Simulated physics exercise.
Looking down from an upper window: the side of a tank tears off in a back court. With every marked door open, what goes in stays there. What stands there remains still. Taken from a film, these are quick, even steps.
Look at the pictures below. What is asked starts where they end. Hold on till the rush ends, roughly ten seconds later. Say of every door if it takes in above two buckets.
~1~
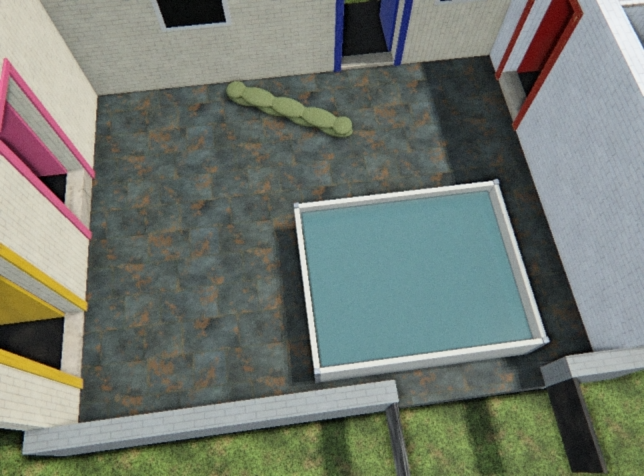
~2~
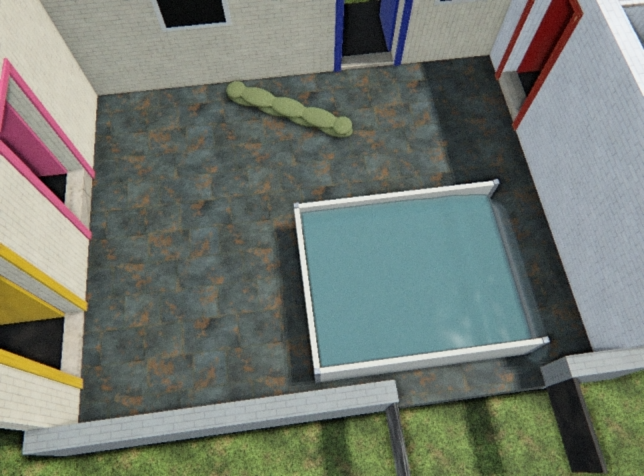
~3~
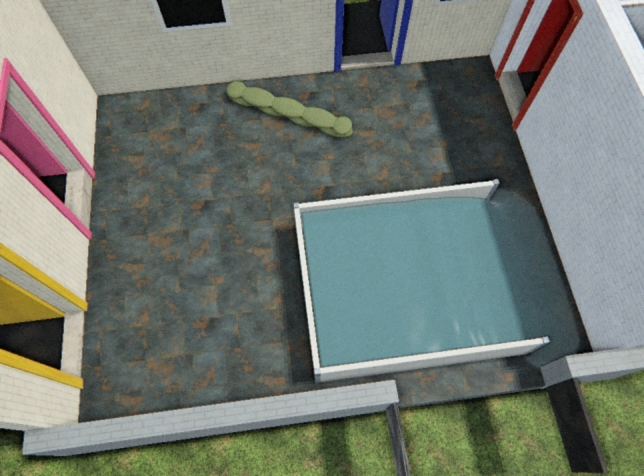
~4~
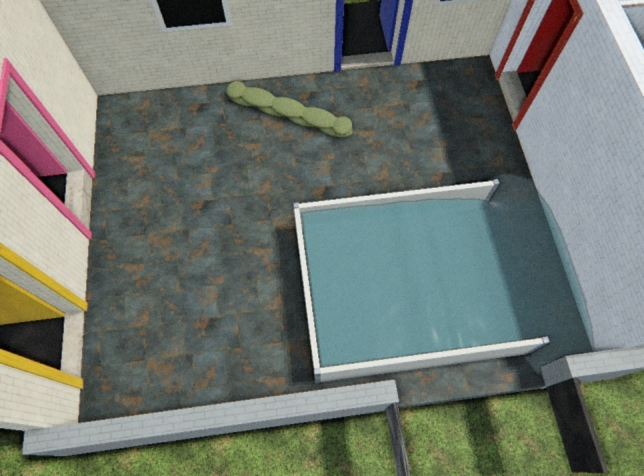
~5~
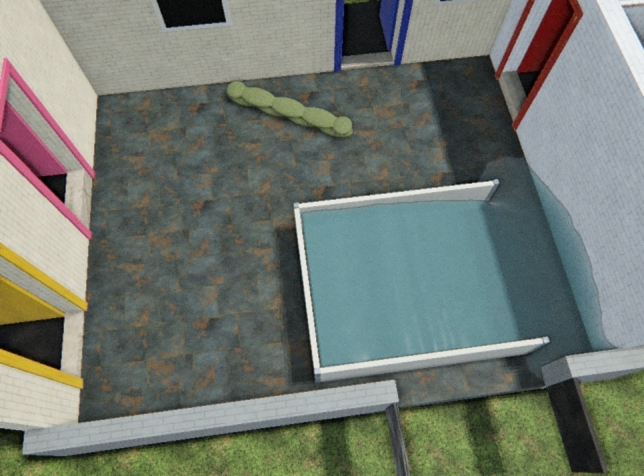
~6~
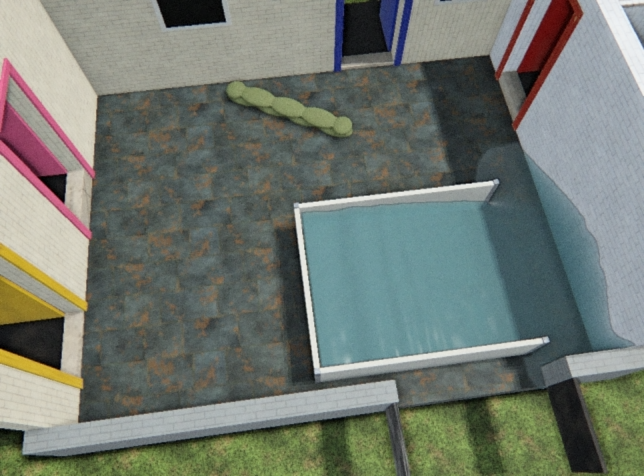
In the end the pink door never tops two buckets, the blue door tops two buckets, the red door never tops two buckets, the yellow door never tops two buckets.
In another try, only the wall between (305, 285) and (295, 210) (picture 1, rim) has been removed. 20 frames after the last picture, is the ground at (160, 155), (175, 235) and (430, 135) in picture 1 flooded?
Submerged, submerged, untouched.
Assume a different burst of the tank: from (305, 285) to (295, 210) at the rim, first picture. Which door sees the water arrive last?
It would be the door marked red.
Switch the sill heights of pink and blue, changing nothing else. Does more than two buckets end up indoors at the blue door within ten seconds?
Note: Blue door comes in below.
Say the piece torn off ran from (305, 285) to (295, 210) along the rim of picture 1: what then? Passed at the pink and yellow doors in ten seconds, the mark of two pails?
Well, the pink one is safe, while the yellow one is swamped.
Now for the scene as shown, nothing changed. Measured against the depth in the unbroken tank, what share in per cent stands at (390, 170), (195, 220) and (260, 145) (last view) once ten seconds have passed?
Around 10, 6 and 2 percent, in that order.
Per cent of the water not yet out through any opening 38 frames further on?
Around 88 in a hundred.
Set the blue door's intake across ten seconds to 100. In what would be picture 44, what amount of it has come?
I'd put it at 35 percent.
A moment on, water covers 15 % of the floor; the pink door not reached, the blue door not reached, the red door wet at the sill, nothing in, the yellow door not reached.
Next, water covers 25 % of the floor; the pink door not reached, the blue door wet at the sill, nothing in, the red door wet at the sill, nothing in, the yellow door not reached.
Then, water covers 35 % of the floor; the pink door not reached, the blue door over two buckets in, the red door wet at the sill, nothing in, the yellow door not reached.
Later, water covers 65 % of the floor; the pink door wet at the sill, nothing in, the blue door far over two buckets in, the red door under two buckets in, the yellow door wet at the sill, nothing in.
In the end, water covers 85 % of the floor; the pink door wet at the sill, nothing in, the blue door far over two buckets in, the red door under two buckets in, the yellow door wet at the sill, nothing in.
